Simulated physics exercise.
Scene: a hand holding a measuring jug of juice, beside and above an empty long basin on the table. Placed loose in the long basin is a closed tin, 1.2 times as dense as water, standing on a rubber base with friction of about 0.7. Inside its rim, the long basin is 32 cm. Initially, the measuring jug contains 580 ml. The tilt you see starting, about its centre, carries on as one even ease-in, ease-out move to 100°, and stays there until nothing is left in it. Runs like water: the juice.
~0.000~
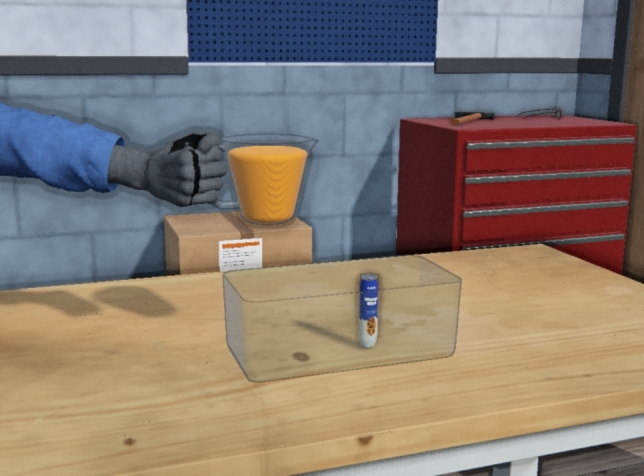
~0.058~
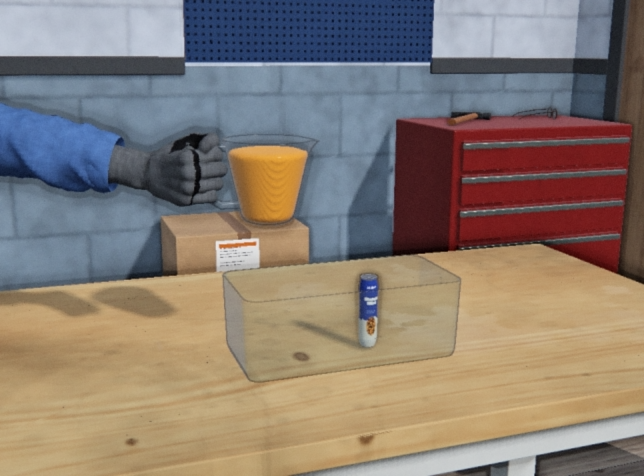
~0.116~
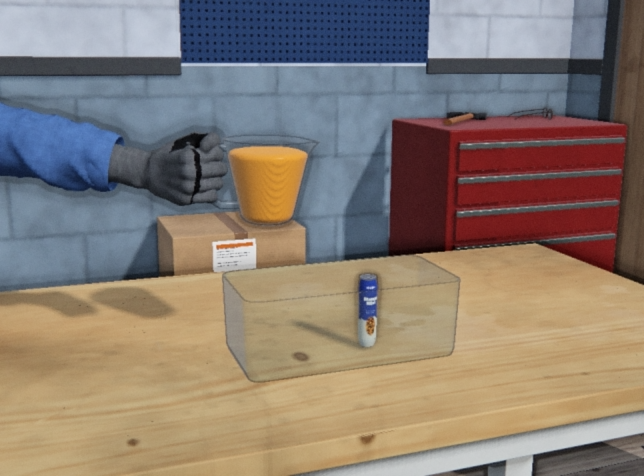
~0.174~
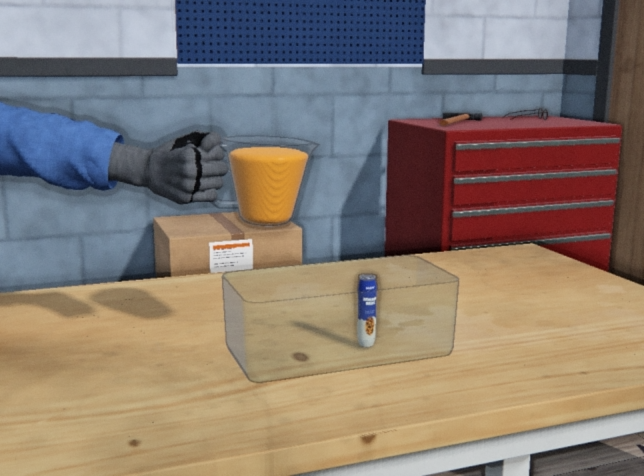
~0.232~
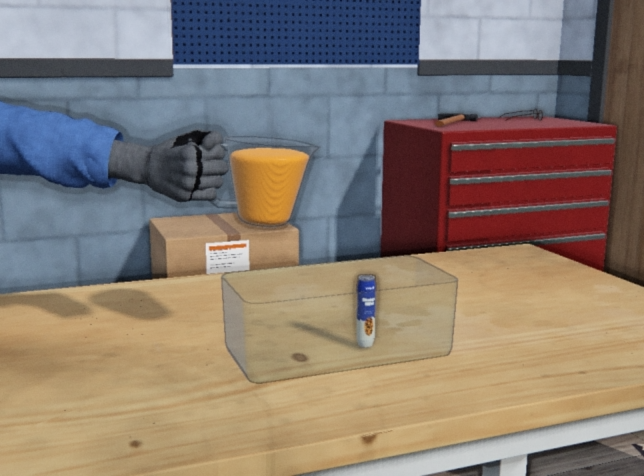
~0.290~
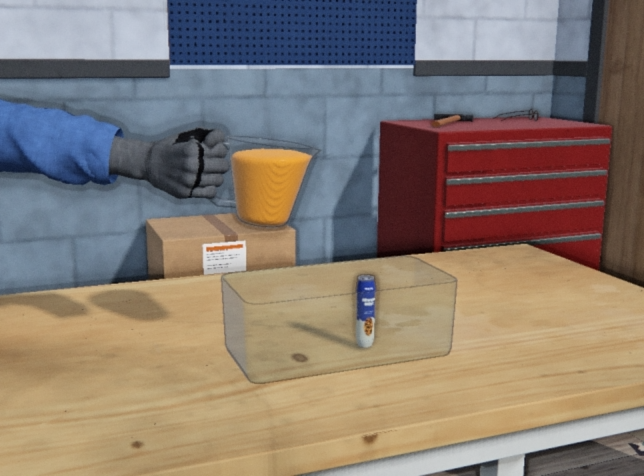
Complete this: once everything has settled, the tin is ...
Once everything has settled, the tin is lying over.
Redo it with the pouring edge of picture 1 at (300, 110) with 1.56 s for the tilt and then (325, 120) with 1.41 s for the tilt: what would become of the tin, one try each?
Run one: It tumbles. Run two: It tumbles.
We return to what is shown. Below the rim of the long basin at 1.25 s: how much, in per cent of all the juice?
62 per cent or thereabouts.
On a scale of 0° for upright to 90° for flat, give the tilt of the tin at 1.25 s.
I'd say it is close to 15 degrees off upright.
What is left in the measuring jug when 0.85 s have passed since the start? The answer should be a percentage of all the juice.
Roughly 76 per cent.
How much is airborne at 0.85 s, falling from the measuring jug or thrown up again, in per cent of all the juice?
16 %.
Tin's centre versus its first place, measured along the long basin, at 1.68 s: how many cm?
Measured centre to centre, about 6 cm.
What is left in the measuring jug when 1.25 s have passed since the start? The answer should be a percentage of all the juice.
Some 22 per cent.
After 0.85 s the tilt is 52° and 77 per cent is still to pour; the tin stands where it began.
After 1.25 s the tilt is 87° and 21 per cent is still to pour; the tin leans 13°.
After 1.68 s the tilt is 100° and 0 per cent is still to pour; the tin lies on its side.
After 2.14 s the tilt is 100° and 0 per cent is still to pour; the tin lies on its side.
In the end the tin lies on its side.
